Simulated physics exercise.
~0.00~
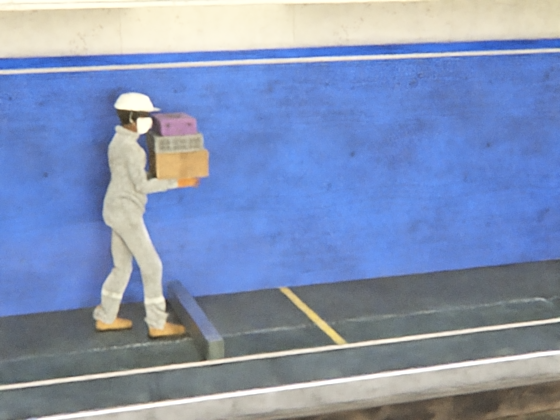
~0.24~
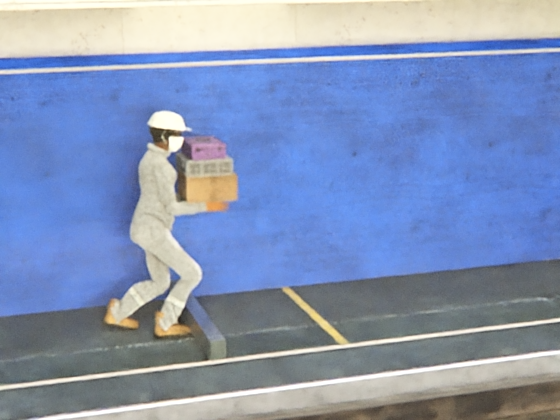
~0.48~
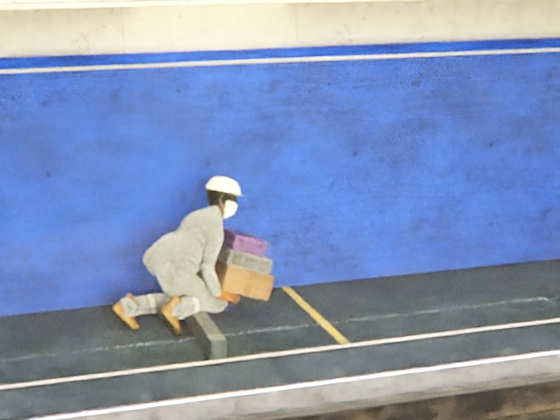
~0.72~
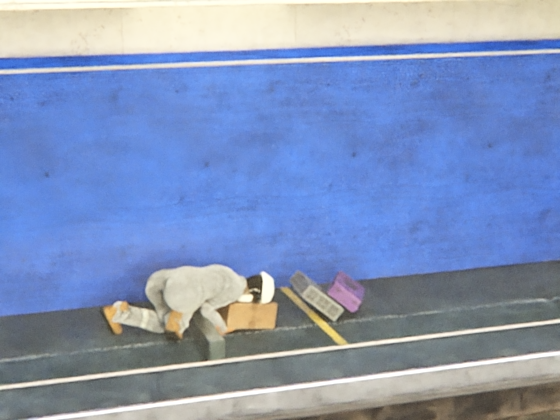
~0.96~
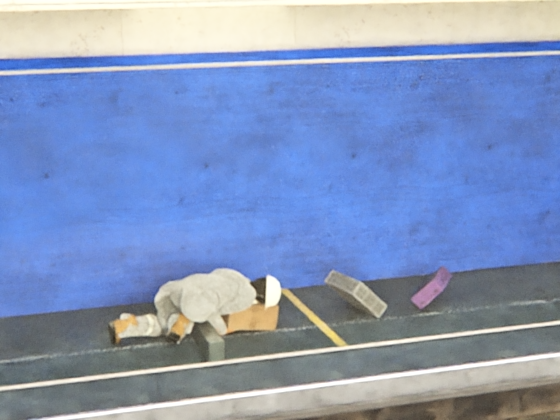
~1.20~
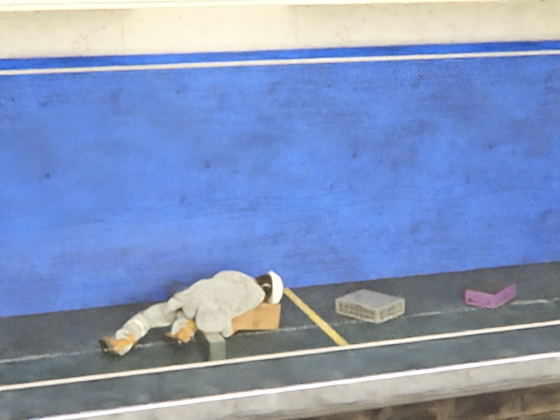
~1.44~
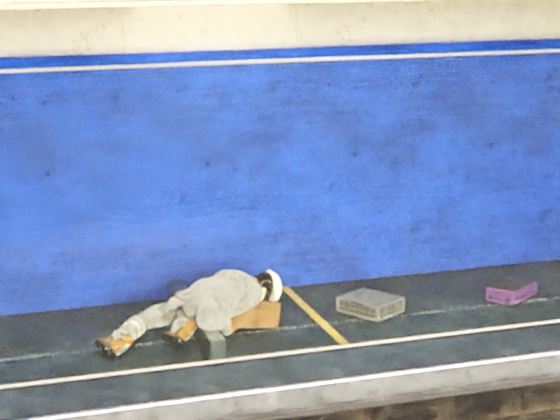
A figure in pale grey overalls, white helmet and mask stands at the left, holding a purple box, a grey crate and a brown carton stacked on both forearms. The slightly swaying side view shows a blue wall above a dark floor, with a low rail at the figure's feet and a yellow line farther right. The figure tips forward, knees folding, and pitches down over the rail. The carton lands beneath the head while the crate and purple box tumble right across the line. The figure ends slumped on the carton, head short of the line.
